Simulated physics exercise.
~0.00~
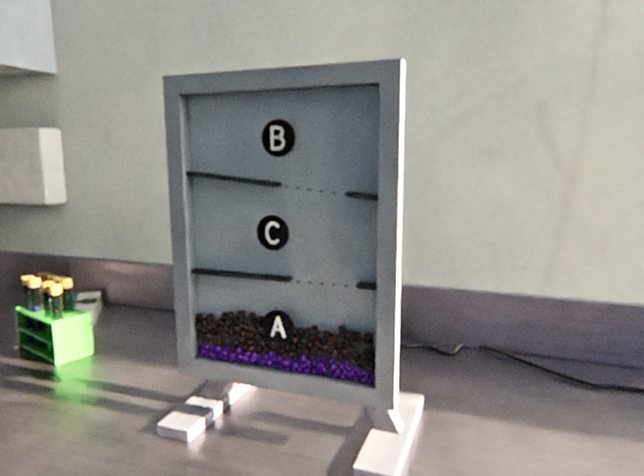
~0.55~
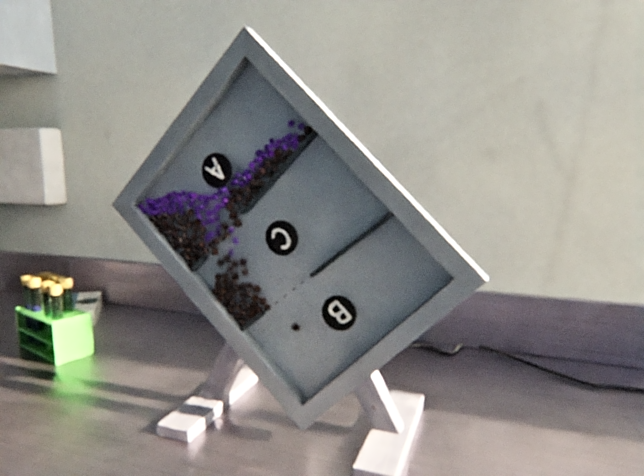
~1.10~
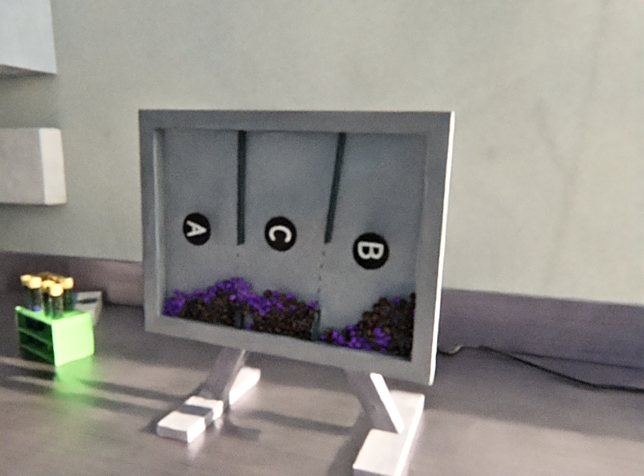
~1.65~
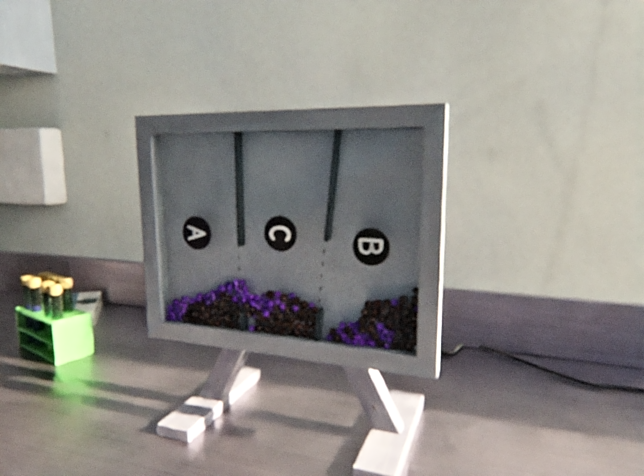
In the video, a framed case with chambers lettered A, B and C turns clockwise past its side, sending dark and smaller purple pills from A into C, then swings partway back and rests sideways with pills spread along the bottom of all three chambers.
